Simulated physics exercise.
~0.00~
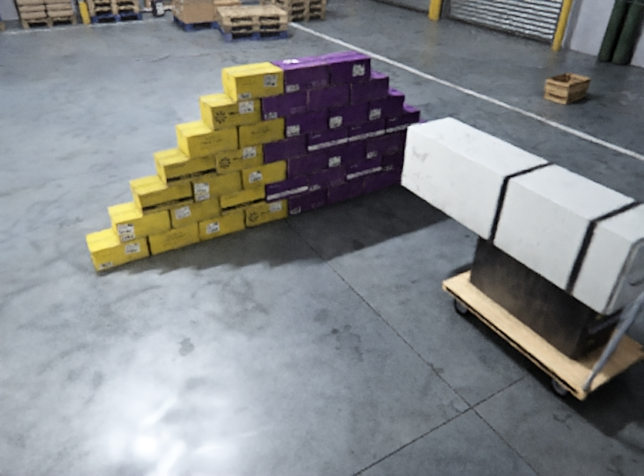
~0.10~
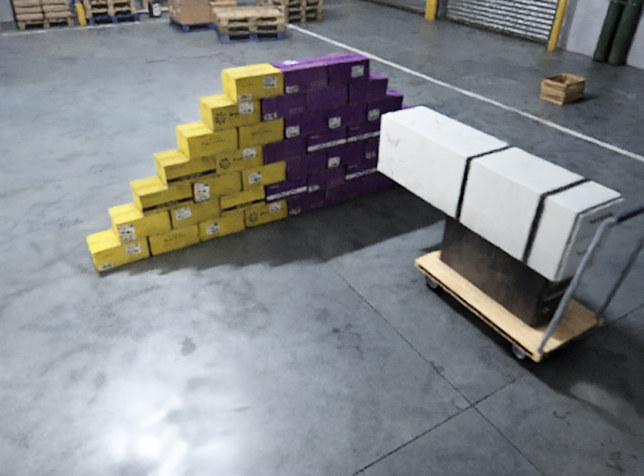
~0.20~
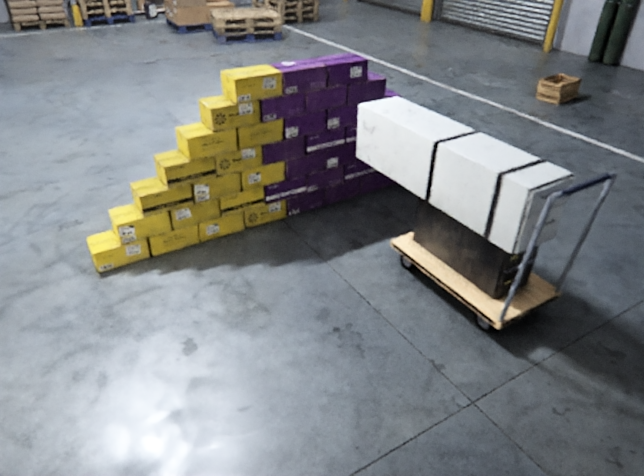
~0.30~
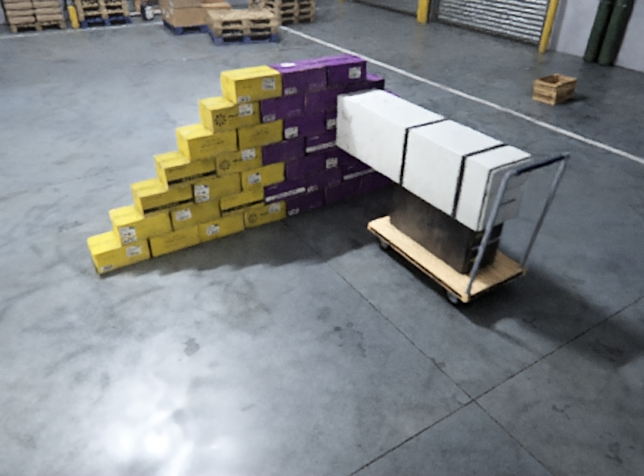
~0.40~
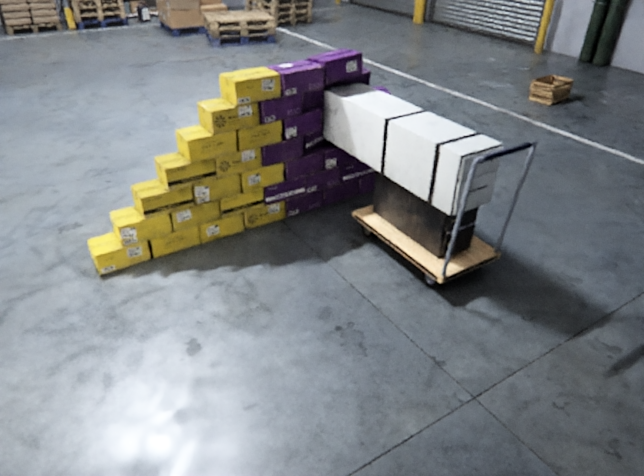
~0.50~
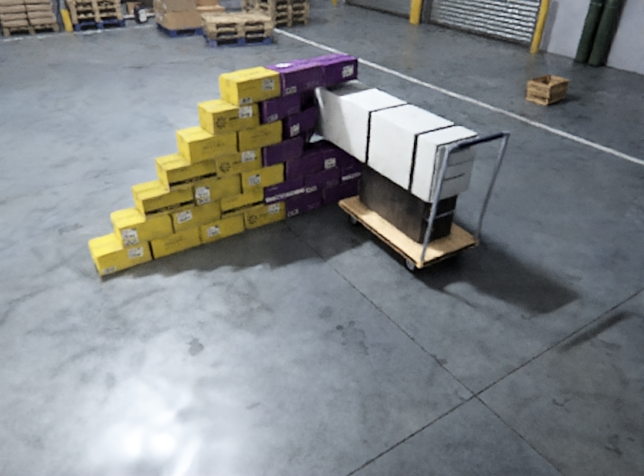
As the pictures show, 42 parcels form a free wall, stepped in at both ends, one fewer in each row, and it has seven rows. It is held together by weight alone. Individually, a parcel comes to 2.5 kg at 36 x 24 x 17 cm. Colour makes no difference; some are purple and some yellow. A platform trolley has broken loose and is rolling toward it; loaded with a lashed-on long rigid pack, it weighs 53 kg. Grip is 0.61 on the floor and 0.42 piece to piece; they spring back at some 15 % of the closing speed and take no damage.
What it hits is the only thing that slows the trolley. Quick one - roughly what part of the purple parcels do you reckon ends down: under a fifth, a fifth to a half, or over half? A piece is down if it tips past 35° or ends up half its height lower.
I reckon a fifth to a half.
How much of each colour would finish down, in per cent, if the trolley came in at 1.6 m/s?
Result - yellow: 10%; purple: 40%.
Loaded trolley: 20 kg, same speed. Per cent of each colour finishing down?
You'd get yellow at 10 and purple at 30 per cent down.
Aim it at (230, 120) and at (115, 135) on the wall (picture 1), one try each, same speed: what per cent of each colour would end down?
You'd get yellow at 20 followed by 10, and purple at 10 followed by 0 percent.
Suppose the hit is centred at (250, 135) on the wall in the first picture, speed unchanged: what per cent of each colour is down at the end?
The yellow ones would be 20 per cent down and the purple ones 20 per cent.
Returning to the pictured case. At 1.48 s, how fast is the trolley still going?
The trolley is doing roughly 0.0 m/s at that moment.
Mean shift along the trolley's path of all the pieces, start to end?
About 30 cm on average.
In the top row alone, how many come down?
The number is 2.
Around 0.64 s, load 60 cm past the wall's line, still rolling; 4 of the 26 purple parcels down (4 of 42 in all colours); top purple parcel 40 mm lower; top yellow parcel tipped 6°.
Around 0.80 s, load 79 cm past the wall's line, still rolling; 6 of the 26 purple parcels down (6 of 42 in all colours); top purple parcel 45 mm lower; top yellow parcel tipped 14°.
Around 1.04 s, load 91 cm past the wall's line, still rolling; 9 of the 26 purple parcels down (10 of 42 in all colours); top purple parcel 45 mm lower; top yellow parcel tipped 36°.
Around 1.48 s, load 92 cm past the wall's line, stopped; 9 of the 26 purple parcels down (10 of 42 in all colours); top purple parcel 45 mm lower; top yellow parcel tipped 55°, 76 cm lower.
Finally (2.5 s), load 92 cm past the wall's line, stopped; 9 of the 26 purple parcels down (10 of 42 in all colours); top purple parcel 45 mm lower; top yellow parcel upside down. That is 35 per cent. Seen by the last camera, middles, top purple parcel near (305, 63), top yellow parcel near (173, 204).
